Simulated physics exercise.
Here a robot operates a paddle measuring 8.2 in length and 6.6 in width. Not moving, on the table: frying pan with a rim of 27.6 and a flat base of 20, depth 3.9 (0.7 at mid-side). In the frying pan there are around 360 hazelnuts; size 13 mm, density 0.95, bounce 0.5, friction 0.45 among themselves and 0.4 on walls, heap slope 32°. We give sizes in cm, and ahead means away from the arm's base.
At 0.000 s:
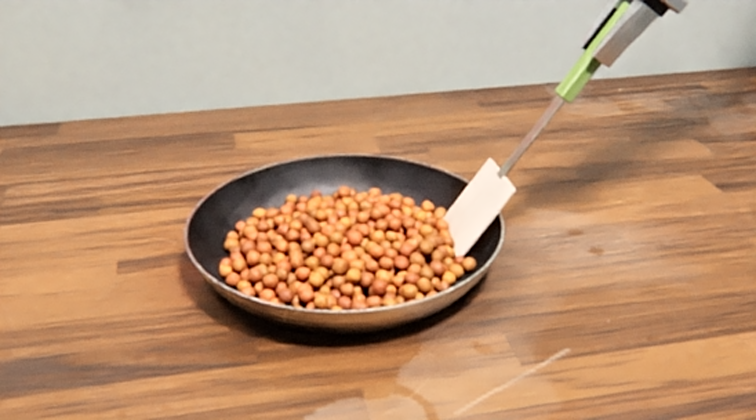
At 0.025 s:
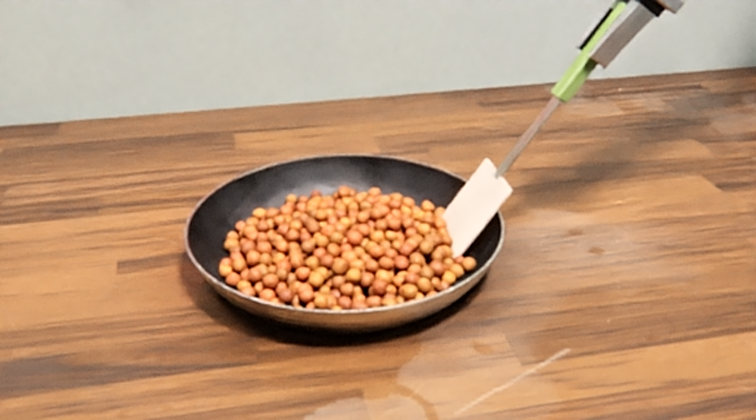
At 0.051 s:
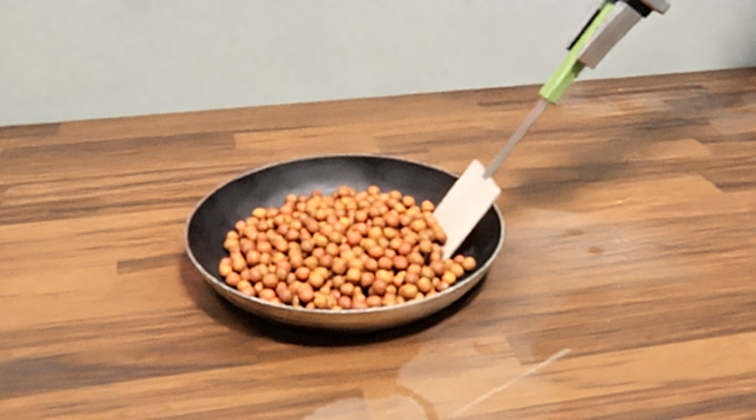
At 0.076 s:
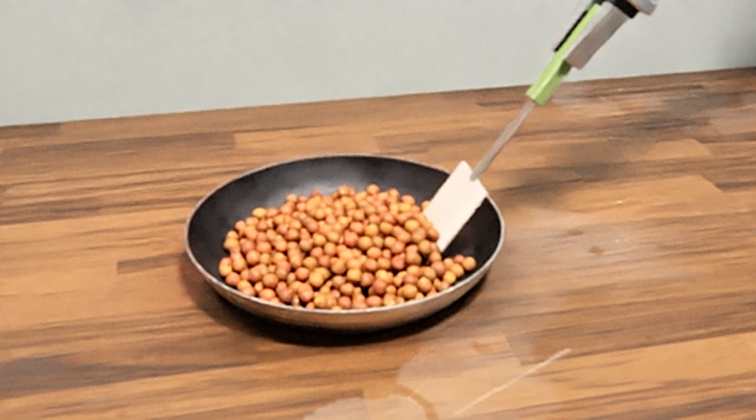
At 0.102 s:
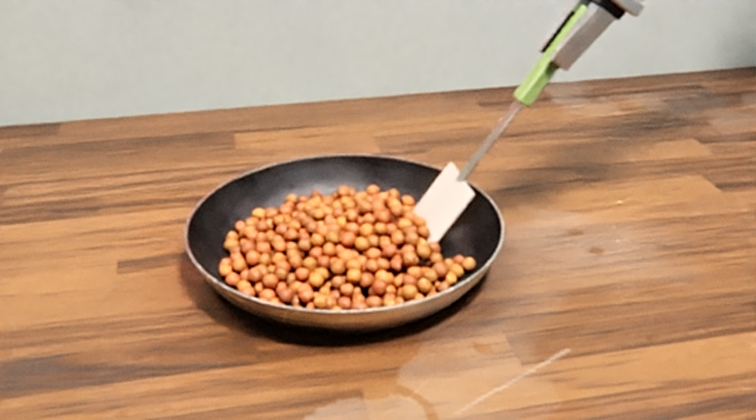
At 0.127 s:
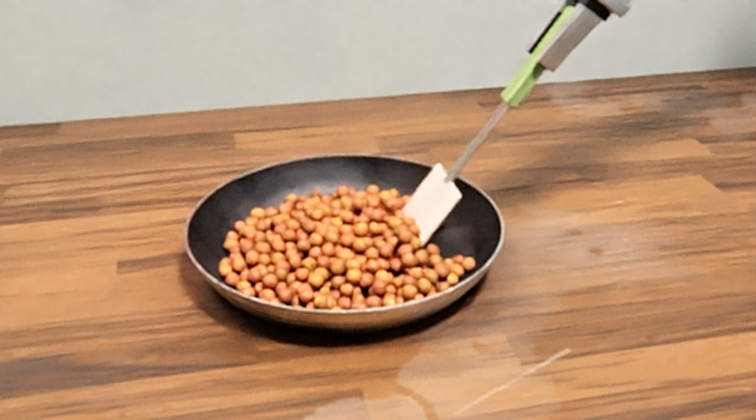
A pale paddle slides left through a pan of round brown nuts, pushing some together.
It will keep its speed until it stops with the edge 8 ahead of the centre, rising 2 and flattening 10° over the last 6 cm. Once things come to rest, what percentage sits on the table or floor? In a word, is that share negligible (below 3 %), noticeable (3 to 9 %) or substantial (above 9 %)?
In a word, negligible.
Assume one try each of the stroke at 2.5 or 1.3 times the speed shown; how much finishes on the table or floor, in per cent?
Near 15 and near 0 percent respectively.
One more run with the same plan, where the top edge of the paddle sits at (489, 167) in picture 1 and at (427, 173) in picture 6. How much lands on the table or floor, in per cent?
Roughly 0 %.
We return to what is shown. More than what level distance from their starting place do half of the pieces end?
I'd guess close to 3 centimetres.
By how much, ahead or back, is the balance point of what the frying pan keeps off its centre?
I'd put it at roughly 4.0 cm toward the front.
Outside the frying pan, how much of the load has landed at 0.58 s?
It works out to about 0 in a hundred.
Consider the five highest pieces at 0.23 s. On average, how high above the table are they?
They are near 4 cm up.
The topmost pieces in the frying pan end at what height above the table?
It reaches about 5.5 cm.
After 0.23 s, sloping 54°, highest piece 5 above the table; 360 in the frying pan.
After 0.33 s, sloping 49°, highest piece 5 above the table; 360 in the frying pan.
After 0.58 s, sloping 44°, highest piece 5 above the table; 360 in the frying pan.
After 1.63 s, sloping 44°, highest piece 5 above the table; 360 in the frying pan.
At rest, 360 in the frying pan. That is 0 % on the table or floor.
